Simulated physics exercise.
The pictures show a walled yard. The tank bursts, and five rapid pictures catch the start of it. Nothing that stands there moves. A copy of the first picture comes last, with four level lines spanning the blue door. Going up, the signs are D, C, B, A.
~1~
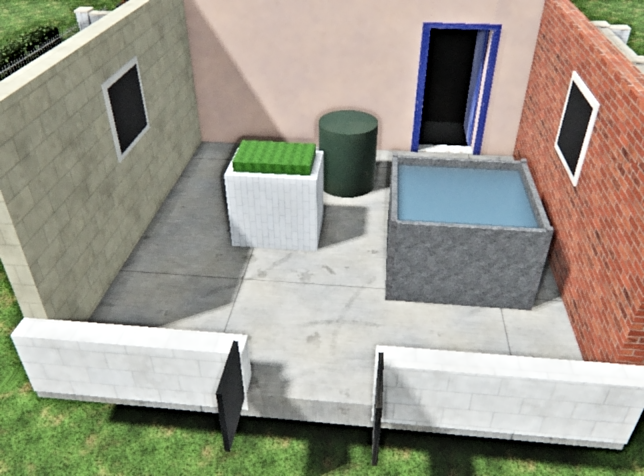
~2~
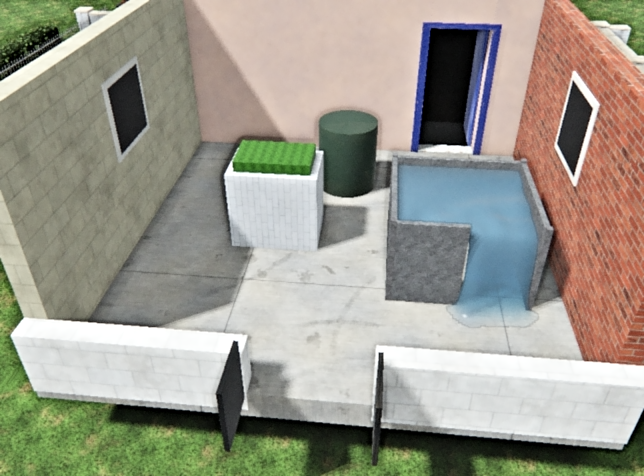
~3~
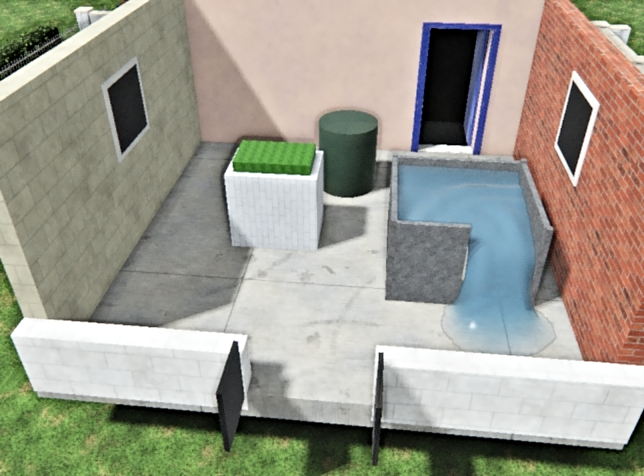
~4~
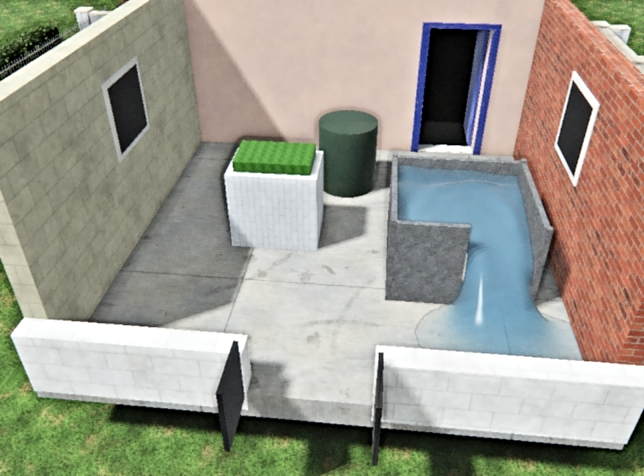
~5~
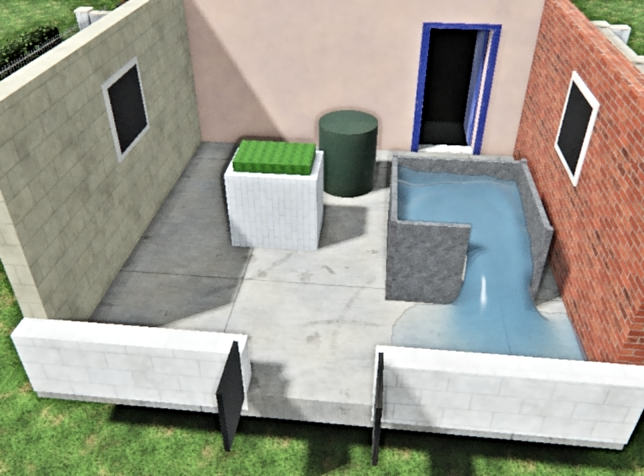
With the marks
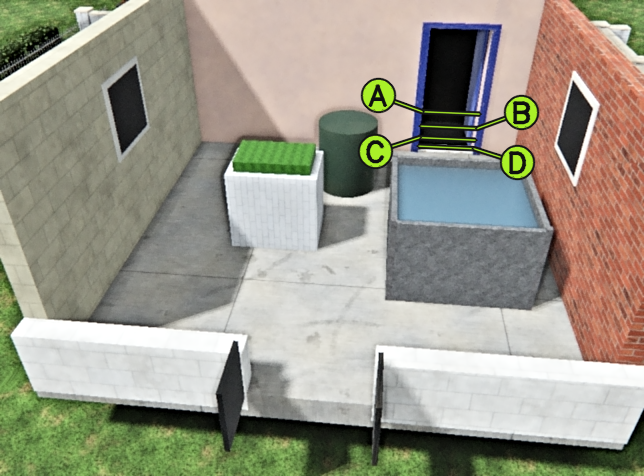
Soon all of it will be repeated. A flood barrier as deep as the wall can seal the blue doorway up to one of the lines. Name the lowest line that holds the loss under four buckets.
D is the one.
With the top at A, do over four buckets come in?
No, that is safe.
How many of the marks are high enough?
All of the four.
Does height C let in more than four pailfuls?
No, that is safe.
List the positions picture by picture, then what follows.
In the first frame, water in the tank at rest, its middle at (463, 196); foot of the blue doorway at (445, 153); open gate at (311, 336).
In the second frame, 1 % of the ground under water, visible out to (458, 315).
In the third frame, 3 % of the ground under water, visible out to (545, 332).
In the fourth frame, 7 % of the ground under water, visible out to (565, 326).
In the fifth frame, 9 % of the ground under water, visible out to (577, 333).
In lime, A at (450, 112); B at (448, 127); C at (447, 138); D at (446, 147); from the bottom up D, C, B, A.
With A, nothing gets over.
With B, nothing gets over.
With C, nothing gets over.
With D, a bucket or two gets in.
